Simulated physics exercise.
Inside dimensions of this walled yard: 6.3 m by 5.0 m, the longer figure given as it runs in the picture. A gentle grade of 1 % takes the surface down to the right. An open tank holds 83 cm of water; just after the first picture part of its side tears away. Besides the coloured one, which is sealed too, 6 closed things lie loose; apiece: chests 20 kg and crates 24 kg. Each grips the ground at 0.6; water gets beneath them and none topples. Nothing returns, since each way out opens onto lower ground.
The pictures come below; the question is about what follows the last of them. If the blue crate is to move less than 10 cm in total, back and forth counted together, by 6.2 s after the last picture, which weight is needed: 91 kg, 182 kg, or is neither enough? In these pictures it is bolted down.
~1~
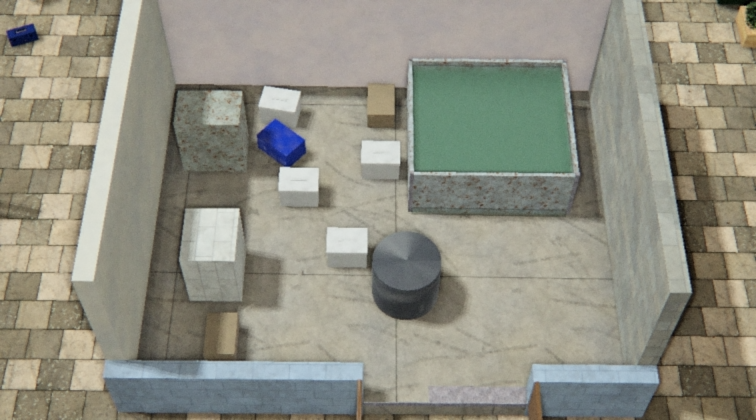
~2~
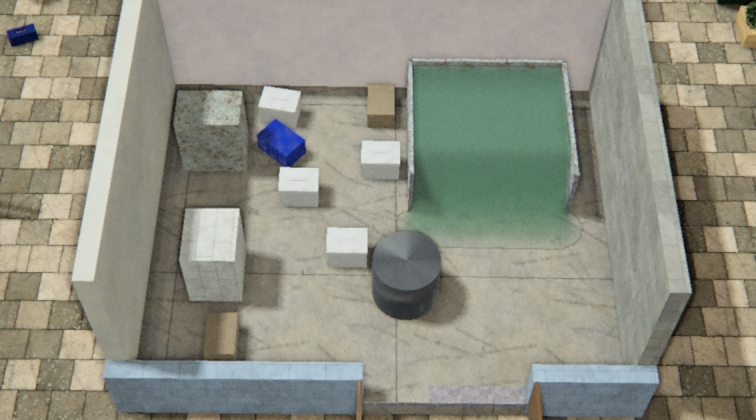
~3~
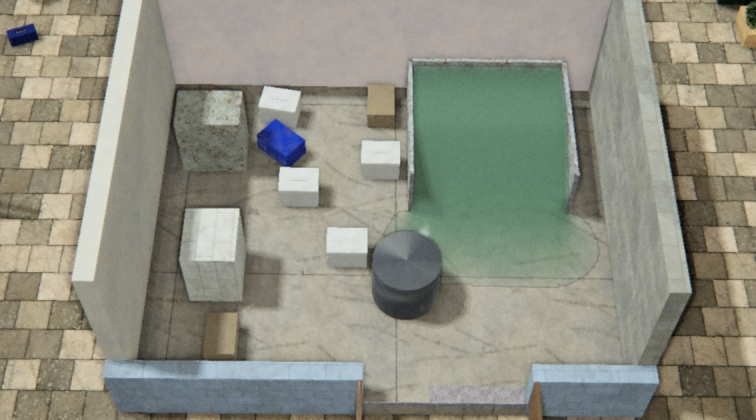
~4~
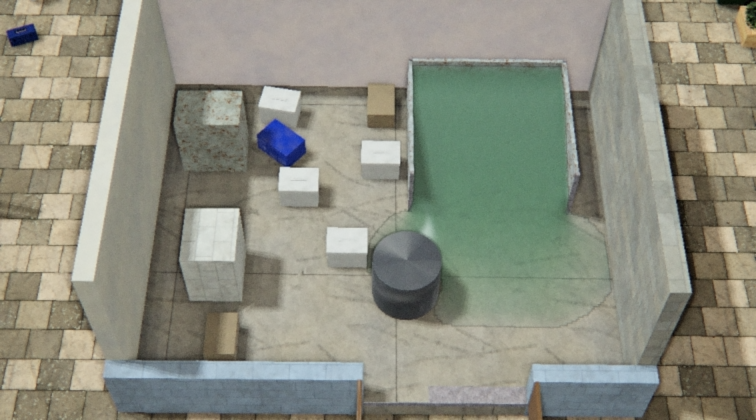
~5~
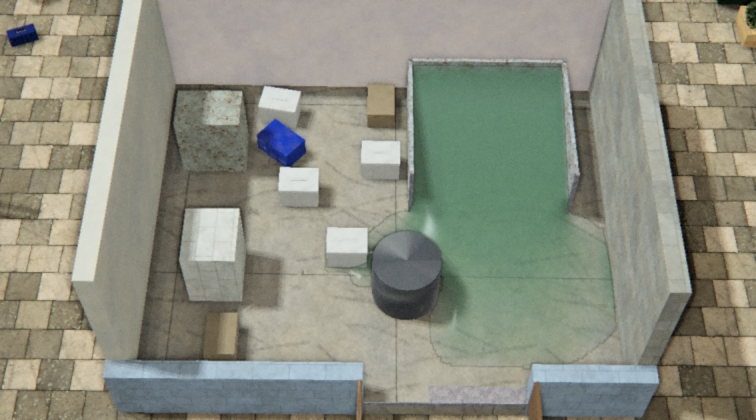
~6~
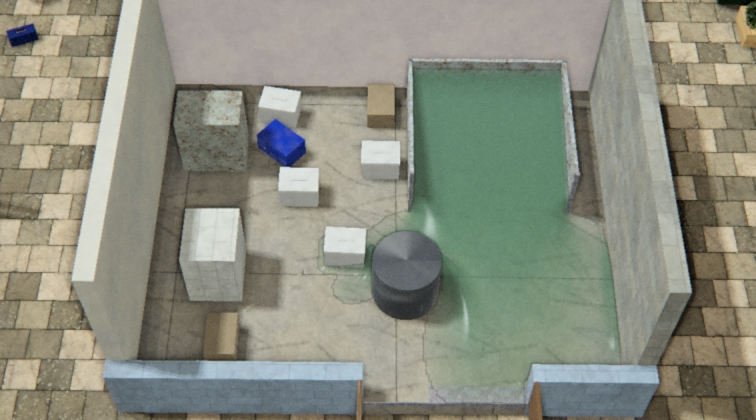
91 kg already does it.
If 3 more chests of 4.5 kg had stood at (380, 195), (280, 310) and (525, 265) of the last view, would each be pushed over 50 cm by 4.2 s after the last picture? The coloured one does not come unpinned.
Within it, beyond it, beyond it.
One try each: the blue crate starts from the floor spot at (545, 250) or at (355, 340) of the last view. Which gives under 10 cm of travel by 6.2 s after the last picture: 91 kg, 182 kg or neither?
At the first place you need the bigger mass, and at the second the small mass does it.
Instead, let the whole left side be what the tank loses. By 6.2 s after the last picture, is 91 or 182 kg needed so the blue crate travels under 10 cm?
Then you need the heavier mass.
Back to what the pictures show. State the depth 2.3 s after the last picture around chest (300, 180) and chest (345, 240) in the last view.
About 4 and 7 cm.
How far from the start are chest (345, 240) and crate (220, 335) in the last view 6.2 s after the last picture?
140 cm, 20 cm.
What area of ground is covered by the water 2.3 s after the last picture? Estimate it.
That flooded area is roughly 24 m2.
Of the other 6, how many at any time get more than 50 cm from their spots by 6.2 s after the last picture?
1.
Then, 0.6 s after the last picture the blue crate would be 0 cm from its start with 91 kg and 0 cm from its start with 182 kg; 0 cm of water round it then.
Then, 2.3 s after the last picture the blue crate would be 0 cm from its start with 91 kg and 0 cm from its start with 182 kg; 1 cm of water round it then.
Then, 4.2 s after the last picture the blue crate would be 0 cm from its start with 91 kg and 0 cm from its start with 182 kg; 2 cm of water round it then.
Then, 6.2 s after the last picture the blue crate would be 0 cm from its start with 91 kg and 0 cm from its start with 182 kg; 4 cm of water round it then.
